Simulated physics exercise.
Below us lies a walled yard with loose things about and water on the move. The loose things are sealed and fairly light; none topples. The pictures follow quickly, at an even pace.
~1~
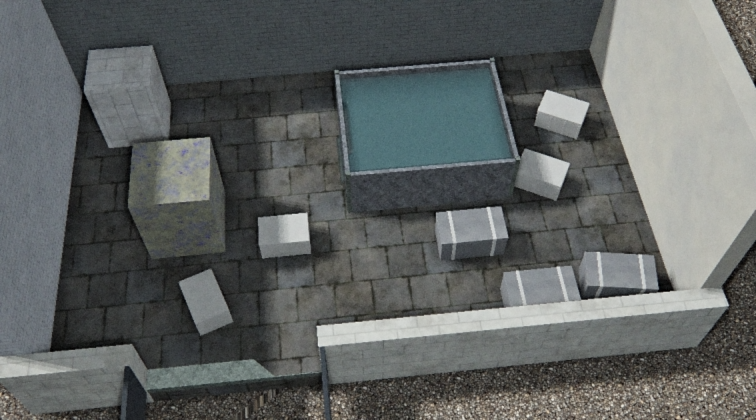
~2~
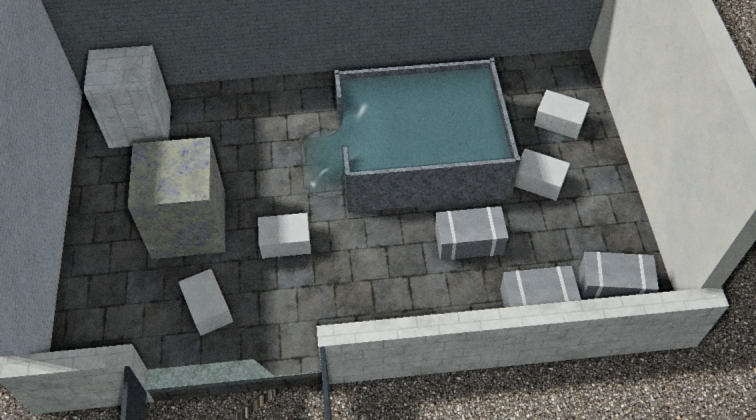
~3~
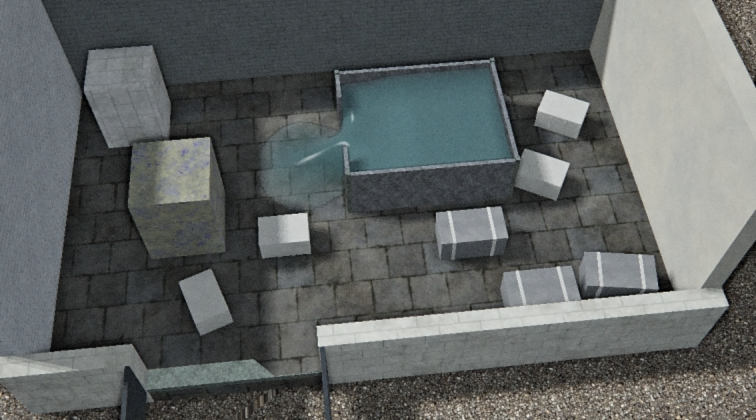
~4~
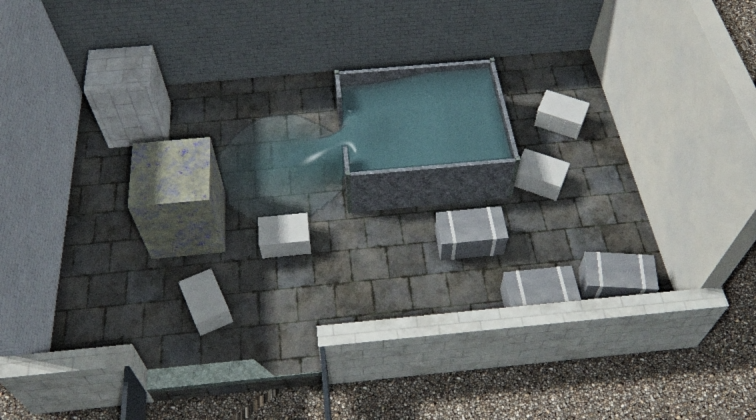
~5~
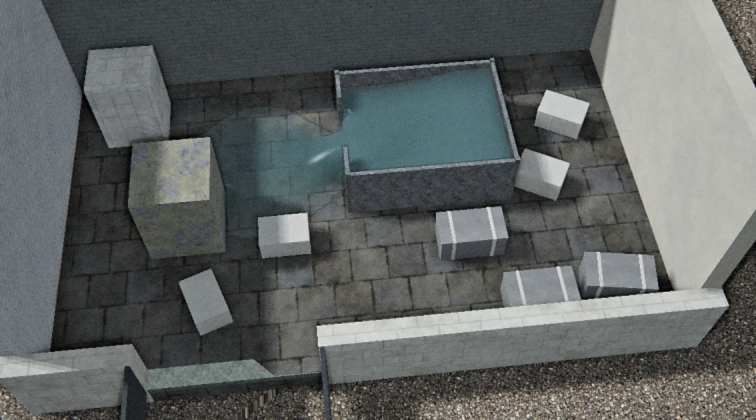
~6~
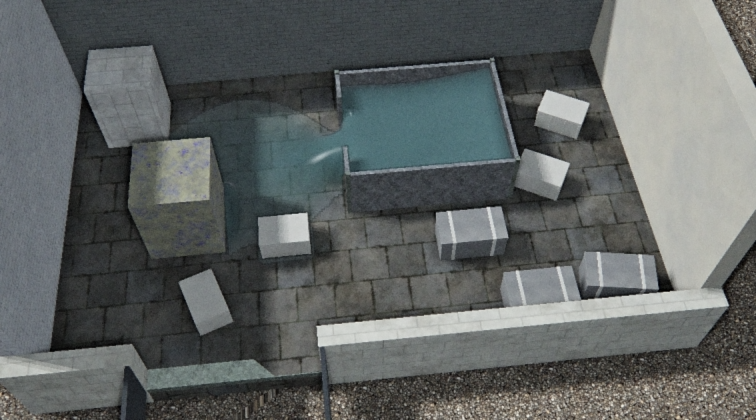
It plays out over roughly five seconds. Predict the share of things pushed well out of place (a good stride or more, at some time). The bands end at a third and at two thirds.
That comes to less than a third.
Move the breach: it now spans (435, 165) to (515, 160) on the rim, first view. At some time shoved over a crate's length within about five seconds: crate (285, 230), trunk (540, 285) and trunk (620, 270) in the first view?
One after the other: Short of that, that far or more, shifted that much.
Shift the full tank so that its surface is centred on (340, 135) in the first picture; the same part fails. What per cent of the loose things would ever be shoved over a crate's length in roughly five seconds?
About 0 per cent.
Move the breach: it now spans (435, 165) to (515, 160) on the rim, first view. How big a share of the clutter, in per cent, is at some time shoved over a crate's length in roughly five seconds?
Some 90 per cent.
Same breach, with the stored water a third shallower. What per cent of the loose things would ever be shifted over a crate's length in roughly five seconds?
Close to 0 %.
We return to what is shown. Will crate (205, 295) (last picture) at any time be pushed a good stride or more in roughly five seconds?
For that one: Moved that far.
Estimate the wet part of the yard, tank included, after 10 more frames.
Close to 45 %.
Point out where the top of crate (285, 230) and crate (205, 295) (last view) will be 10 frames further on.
Roughly at (305, 259) and (171, 313).
A moment on, 0 of 7 are well off their spots; 0 afloat.
Next, 1 of 7 are well off their spots; 0 afloat.
Later, 2 of 7 are well off their spots; 1 afloat.
In the end, 2 of 7 are well off their spots, and 2 have been at some point; 0 afloat.
